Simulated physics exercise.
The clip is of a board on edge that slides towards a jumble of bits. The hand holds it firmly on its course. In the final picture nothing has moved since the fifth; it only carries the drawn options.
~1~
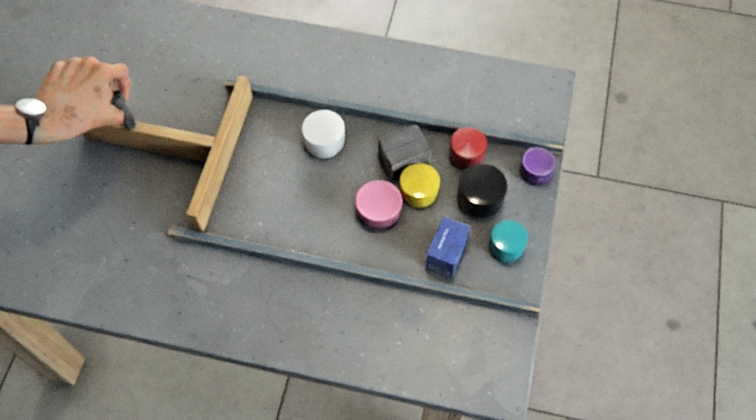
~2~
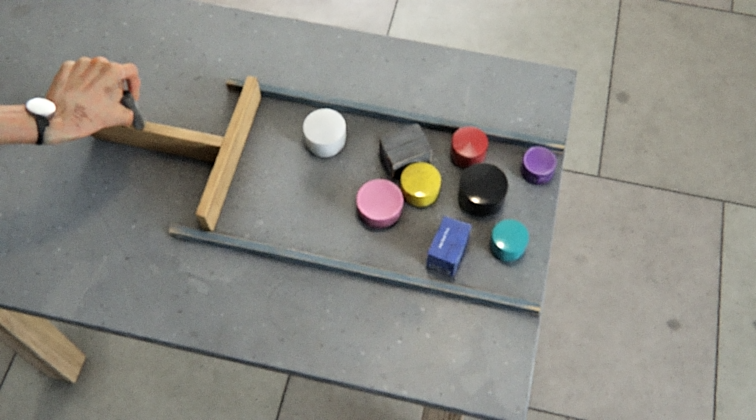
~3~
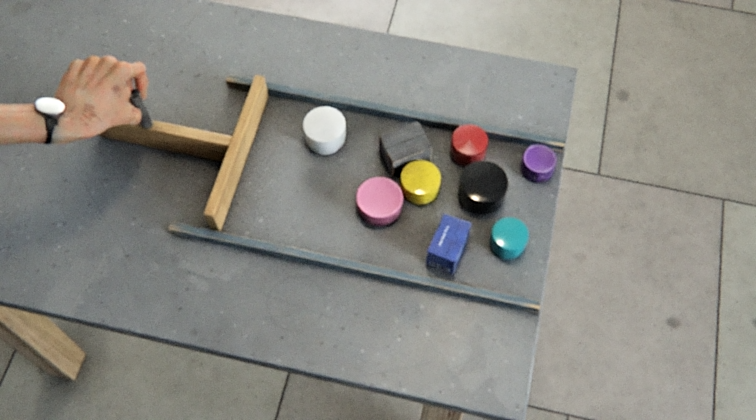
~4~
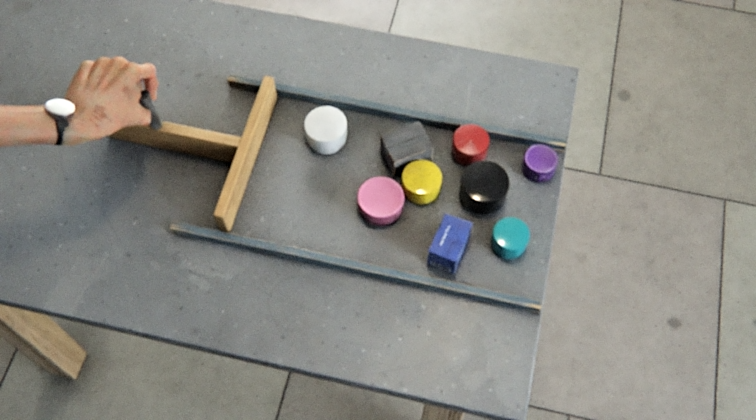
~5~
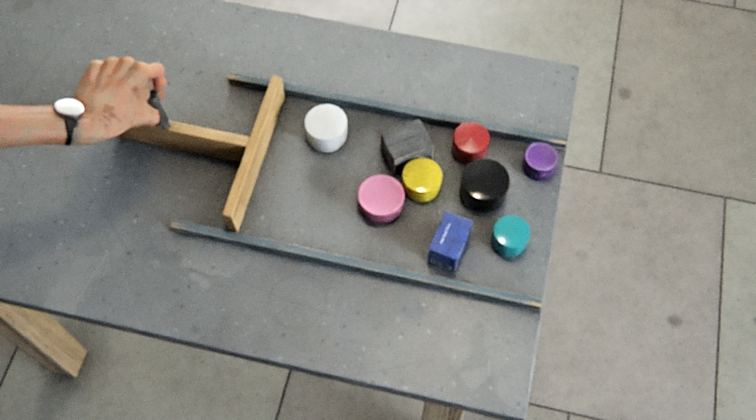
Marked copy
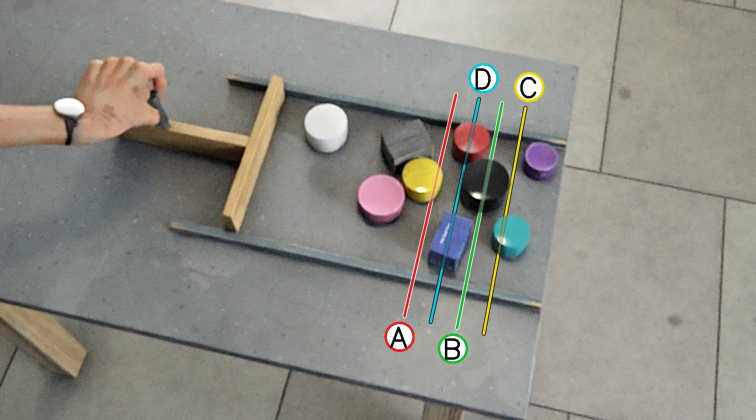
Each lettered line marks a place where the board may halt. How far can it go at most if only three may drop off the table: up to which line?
The farthest such stop is B.
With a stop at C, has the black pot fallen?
Yes.
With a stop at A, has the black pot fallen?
No.
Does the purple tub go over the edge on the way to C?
Yes.
On the marked copy, A at (432, 198); B at (481, 208); C at (506, 213); D at (457, 203).
Following B. Soon after the start, board (333, 159); yellow pot (426, 183); grey box (418, 149).
Later, board (416, 176); purple tub (548, 162); turquoise pot (513, 242).
In the end, board (480, 189); black pot over the edge; red tin over the edge; three fallen.
As for the rest, A is within the limit but short; C drops five; D is within the limit but short.
